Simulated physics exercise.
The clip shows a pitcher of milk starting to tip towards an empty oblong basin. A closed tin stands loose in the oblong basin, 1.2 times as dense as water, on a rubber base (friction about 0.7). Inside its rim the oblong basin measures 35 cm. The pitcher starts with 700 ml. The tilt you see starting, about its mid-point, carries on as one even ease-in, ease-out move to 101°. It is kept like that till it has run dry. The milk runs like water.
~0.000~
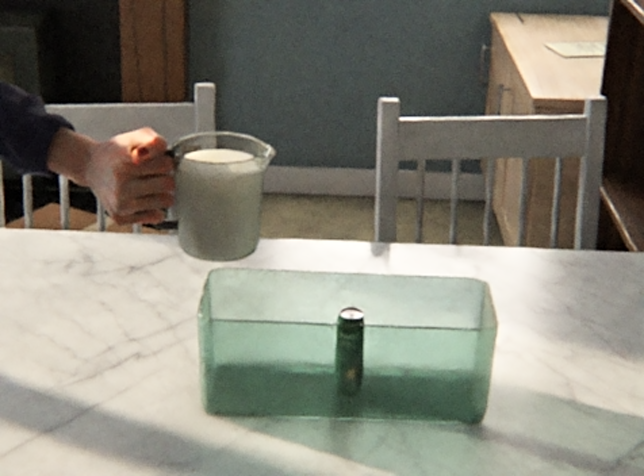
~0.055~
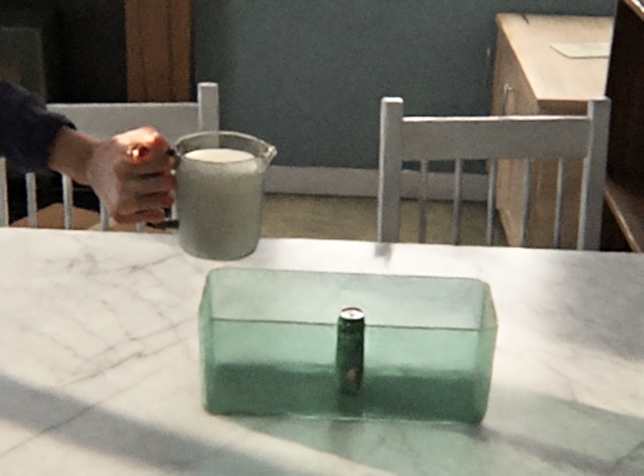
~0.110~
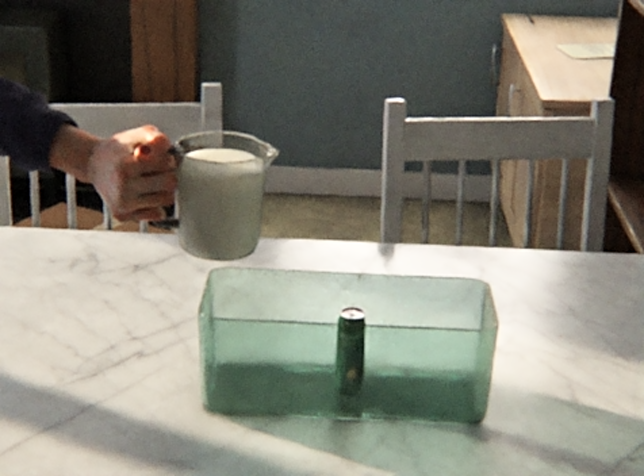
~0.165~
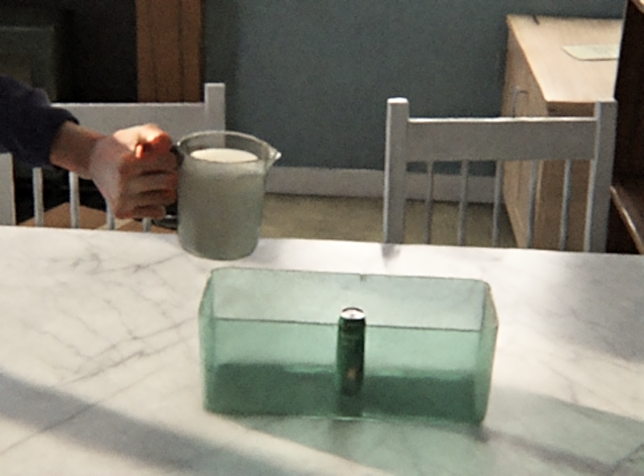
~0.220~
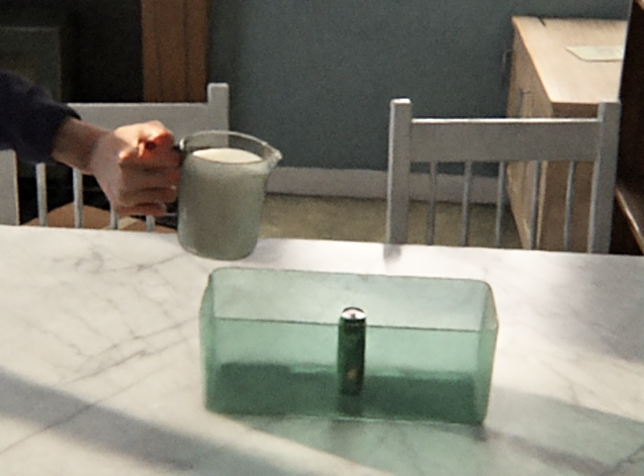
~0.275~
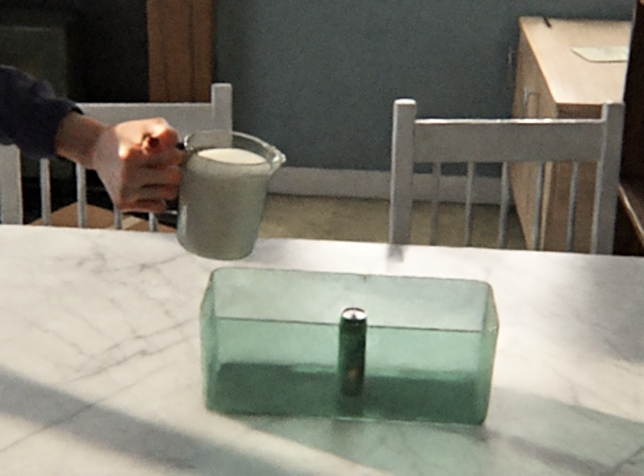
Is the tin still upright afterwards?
The tin topples.
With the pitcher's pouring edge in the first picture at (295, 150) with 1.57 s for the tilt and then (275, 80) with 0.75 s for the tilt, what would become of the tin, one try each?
First it remains upright; then it stays up.
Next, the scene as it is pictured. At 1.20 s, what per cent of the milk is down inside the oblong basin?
Near 44 in a hundred.
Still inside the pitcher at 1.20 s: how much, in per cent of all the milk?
Near 40 in a hundred.
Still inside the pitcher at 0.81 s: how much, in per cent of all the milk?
Some 88 per cent.
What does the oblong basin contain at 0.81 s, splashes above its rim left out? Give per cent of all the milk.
Some 3 per cent.
By 0.81 s the tilt is 54° and 87 per cent is still to pour; the tin stands where it began.
By 1.20 s the tilt is 89° and 39 per cent is still to pour; the tin stands where it began.
By 1.61 s the tilt is 101° and 4 per cent is still to pour; the tin lies on its side.
By 2.06 s the tilt is 101° and 0 per cent is still to pour; the tin lies on its side.
At rest the tin lies on its side.
